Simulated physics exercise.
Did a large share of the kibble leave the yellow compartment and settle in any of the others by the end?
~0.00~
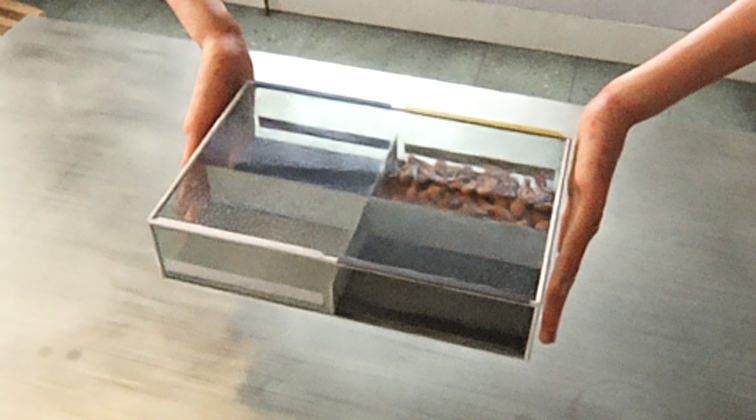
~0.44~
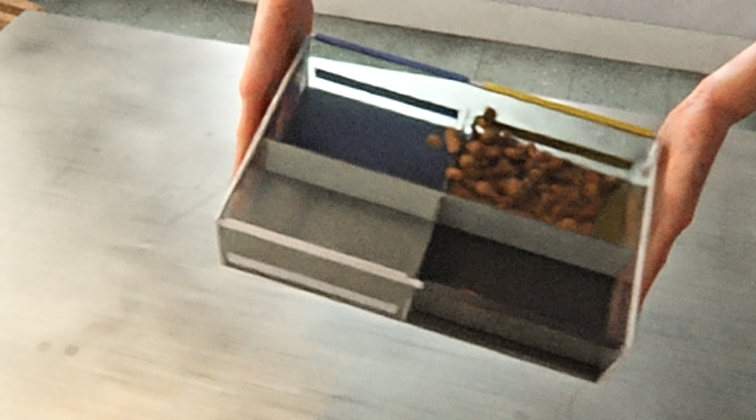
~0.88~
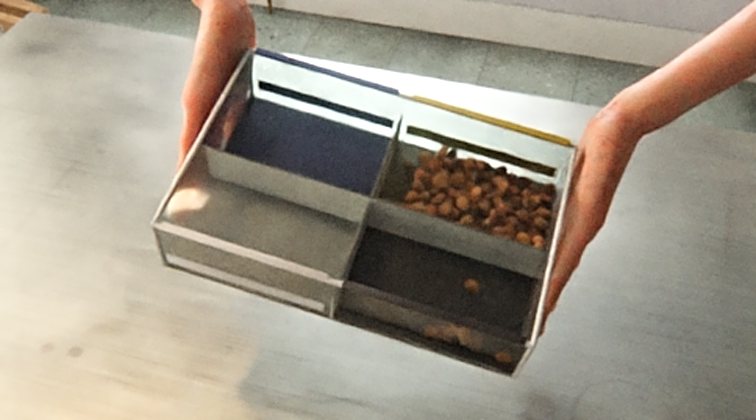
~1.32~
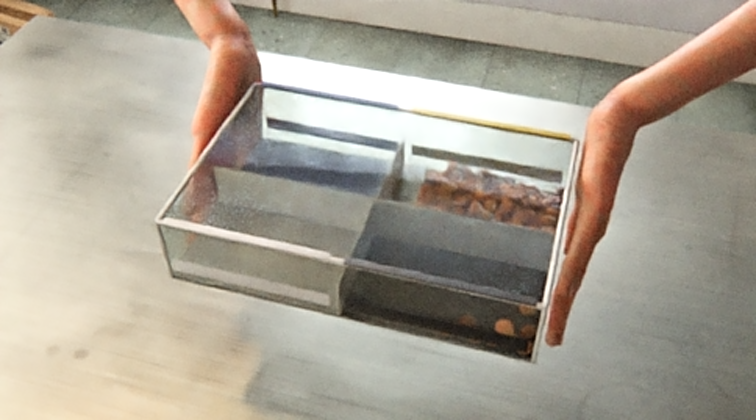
No, nearly all of the kibble stayed in the yellow compartment. Only a few bits ended up in the black one, and the blue and white ones stayed empty.
